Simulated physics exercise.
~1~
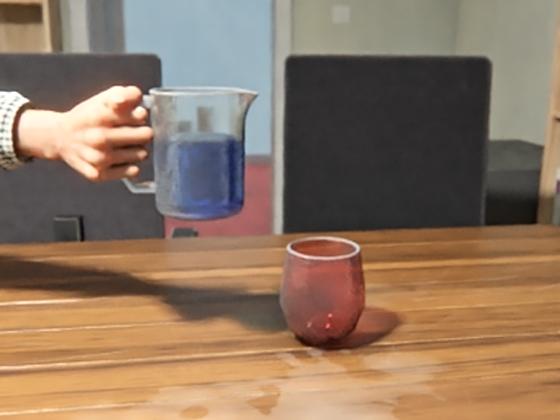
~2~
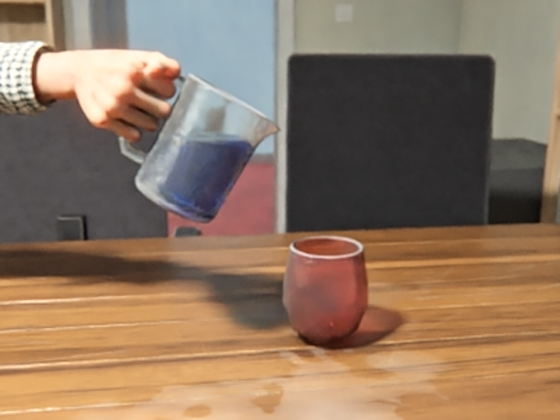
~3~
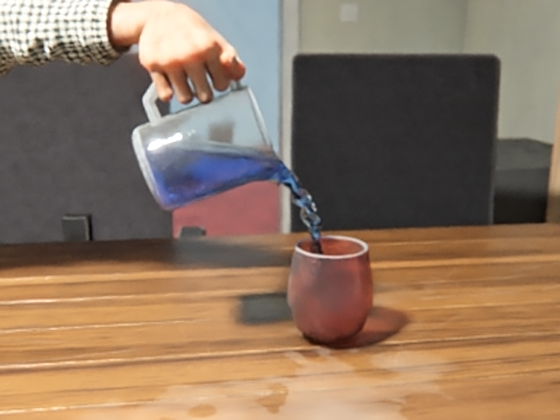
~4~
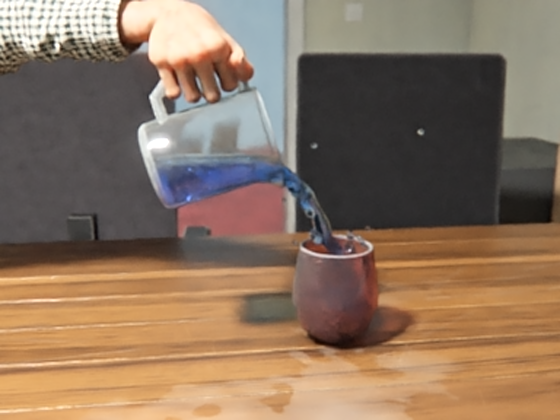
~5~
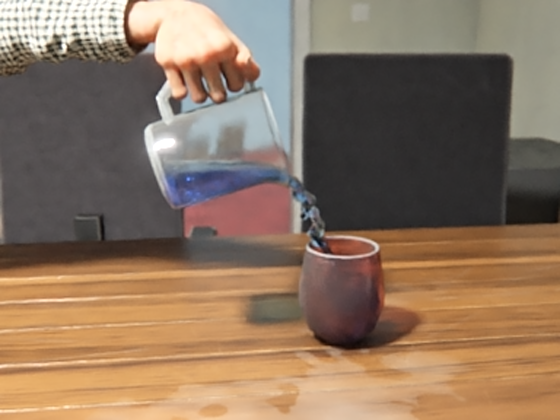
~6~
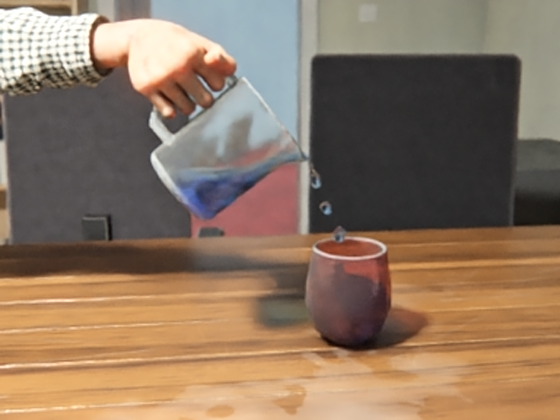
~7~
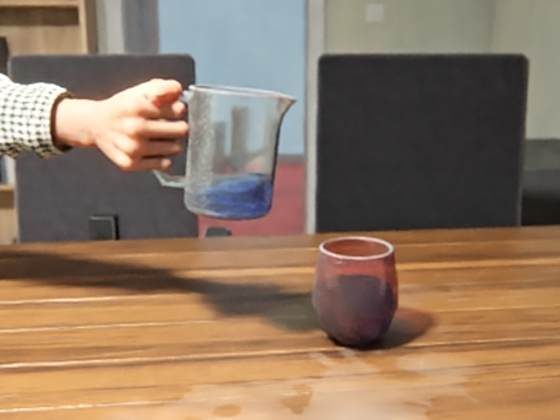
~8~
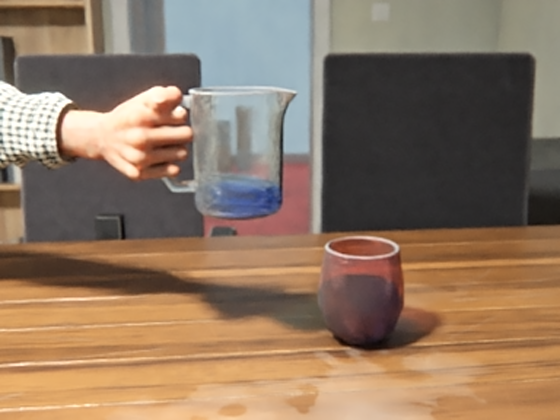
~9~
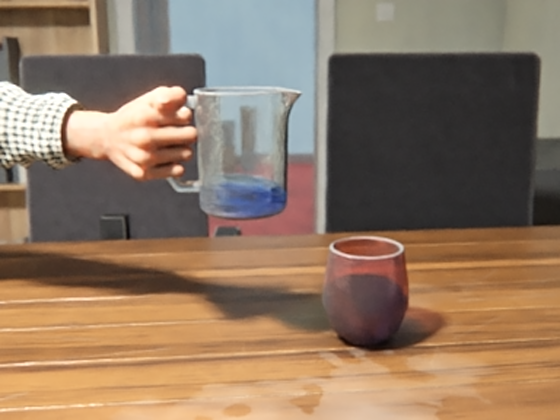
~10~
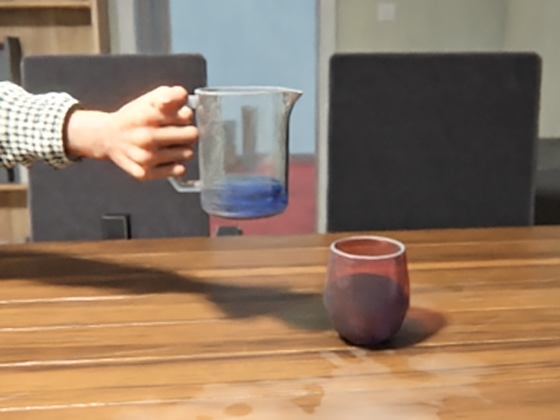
Hand tipping a clear pitcher of blue water, pouring into a reddish stemless glass, then holding the pitcher upright, some water remaining.
